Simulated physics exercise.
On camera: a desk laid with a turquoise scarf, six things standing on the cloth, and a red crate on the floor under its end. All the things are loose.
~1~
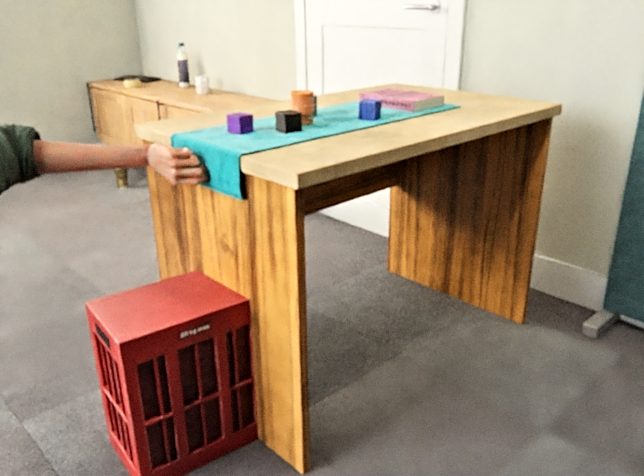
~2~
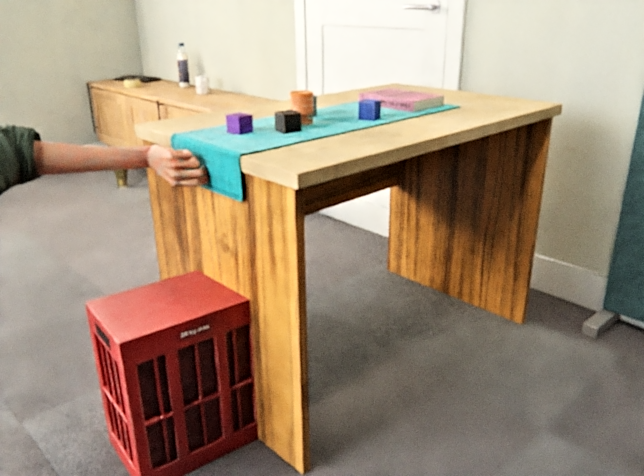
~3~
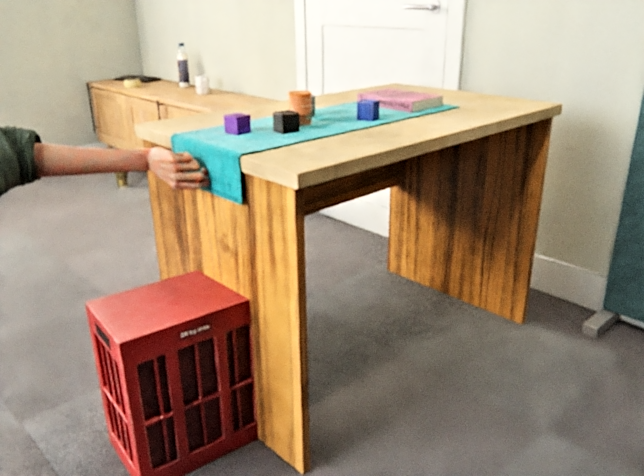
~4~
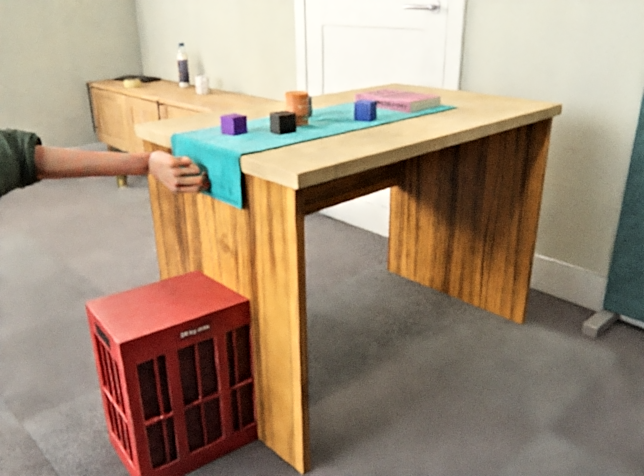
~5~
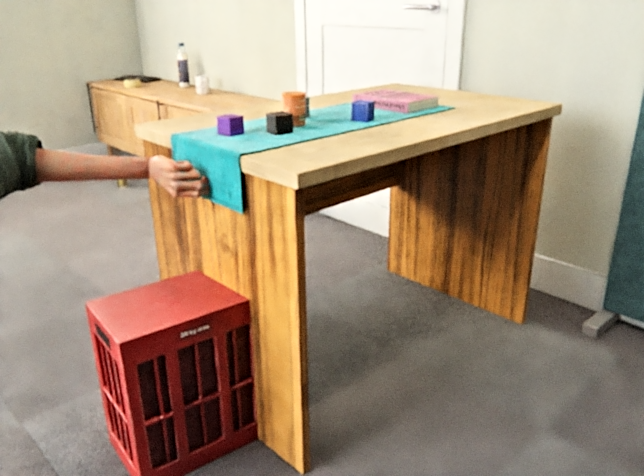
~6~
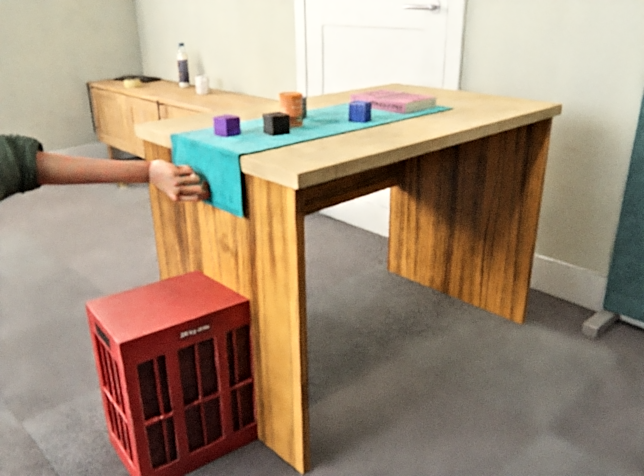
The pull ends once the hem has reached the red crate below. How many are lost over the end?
Over the edge go two.
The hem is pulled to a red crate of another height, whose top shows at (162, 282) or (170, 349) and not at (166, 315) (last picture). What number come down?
Over the edge go 1 and 3.
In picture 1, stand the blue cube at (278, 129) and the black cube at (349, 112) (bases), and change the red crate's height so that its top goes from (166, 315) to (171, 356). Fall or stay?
The blue cube tumbles off, the black cube keeps its place on top.
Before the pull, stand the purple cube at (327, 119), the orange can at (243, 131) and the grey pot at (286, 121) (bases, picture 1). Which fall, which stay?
The purple cube stays on, the orange can falls, the grey pot remains up.
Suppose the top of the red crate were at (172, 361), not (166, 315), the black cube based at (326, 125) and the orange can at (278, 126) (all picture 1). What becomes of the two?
The black cube goes over, the orange can falls.
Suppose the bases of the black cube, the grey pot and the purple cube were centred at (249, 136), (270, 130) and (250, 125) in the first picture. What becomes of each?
The black cube comes down, the grey pot goes over, the purple cube drops off.
A little later, hem near (210, 252); purple cube gone.
Next, hem on the crate; purple cube and black cube gone.
When it is over, hem on the crate; purple cube and black cube gone. The desk loses two.
